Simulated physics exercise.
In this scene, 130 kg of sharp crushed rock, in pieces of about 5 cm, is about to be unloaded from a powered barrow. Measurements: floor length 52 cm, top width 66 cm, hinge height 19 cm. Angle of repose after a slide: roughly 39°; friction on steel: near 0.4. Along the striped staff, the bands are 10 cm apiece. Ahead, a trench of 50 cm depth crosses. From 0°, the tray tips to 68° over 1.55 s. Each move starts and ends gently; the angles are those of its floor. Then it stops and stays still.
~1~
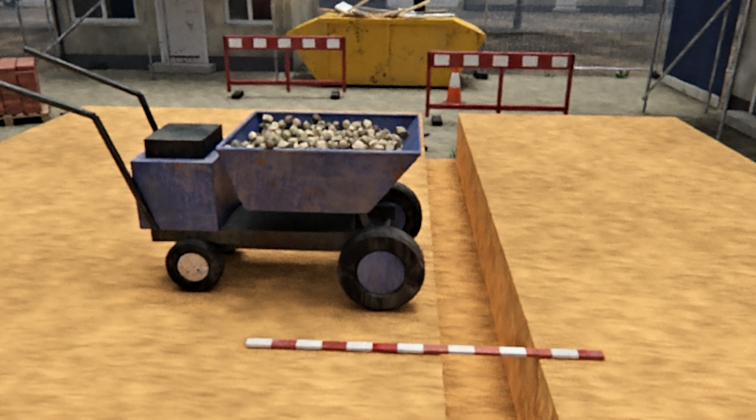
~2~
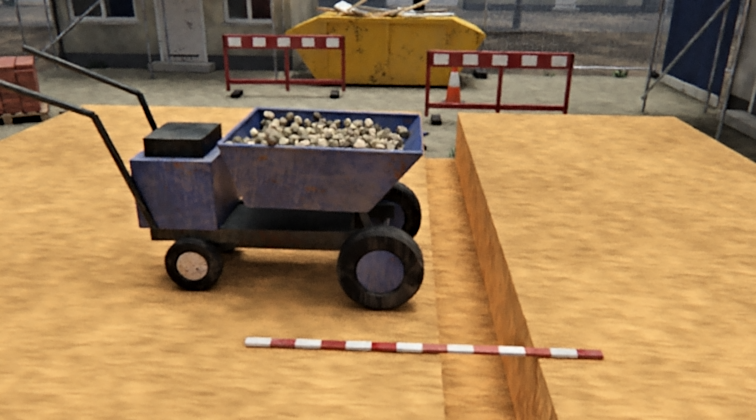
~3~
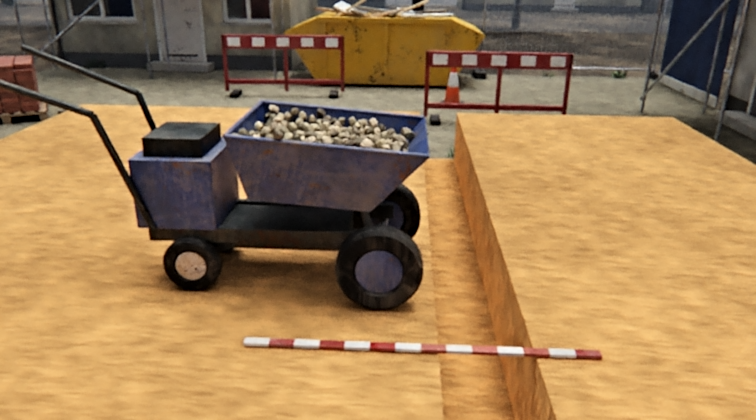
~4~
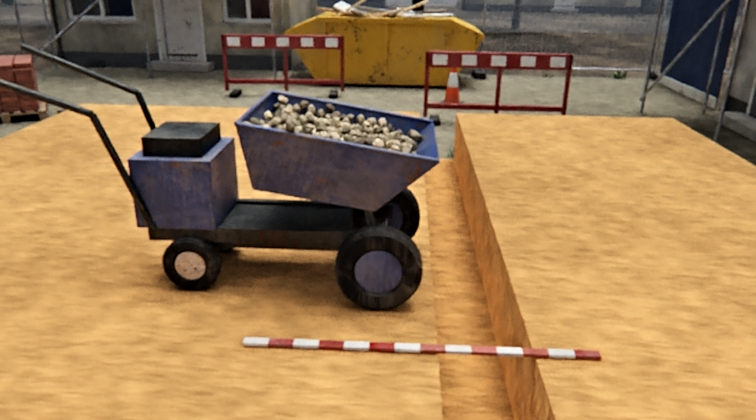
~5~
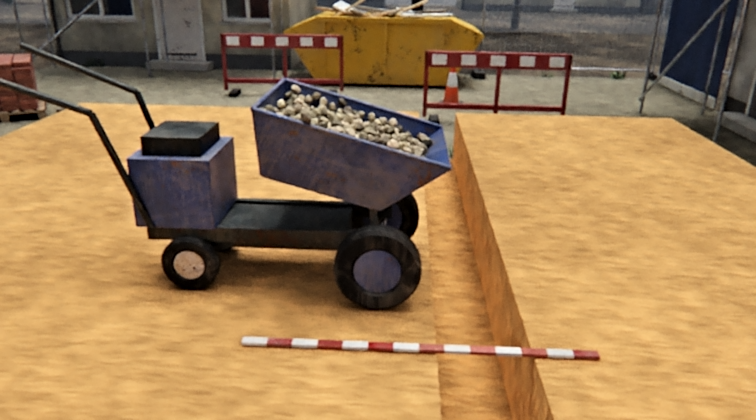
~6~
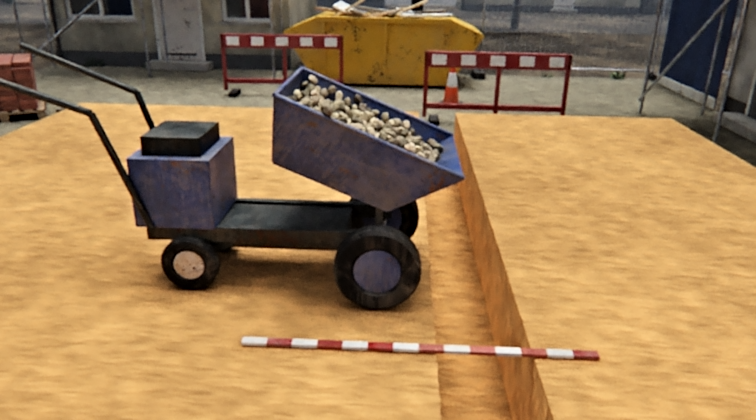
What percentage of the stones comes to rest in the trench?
About 35 per cent.
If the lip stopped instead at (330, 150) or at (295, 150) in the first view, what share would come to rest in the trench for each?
About 75 per cent from the first spot, about 50 from the second.
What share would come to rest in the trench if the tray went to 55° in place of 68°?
I'd expect around 5 in a hundred.
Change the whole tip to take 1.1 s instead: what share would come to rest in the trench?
About 30%.
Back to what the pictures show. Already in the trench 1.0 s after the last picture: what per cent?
Roughly 5% by that time.
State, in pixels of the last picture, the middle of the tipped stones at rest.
Their middle lands near (520, 277).
Then, 0.6 s after the last picture the floor is at 57°, 100 % in the tray; the foremost stones are at (502, 226).
Then, 1.0 s after the last picture the floor is at 68°, 78 % in the tray, 3 % in the trench, 19 % past the trench; the foremost stones are at (582, 300).
Then, 1.4 s after the last picture the floor is at 68°, 53 % in the tray, 8 % in the trench, 40 % past the trench; the foremost stones are at (611, 269).
Then, 3.3 s after the last picture the floor is at 68°, 24 % in the tray, 35 % in the trench, 41 % past the trench; the foremost stones are at (628, 275).
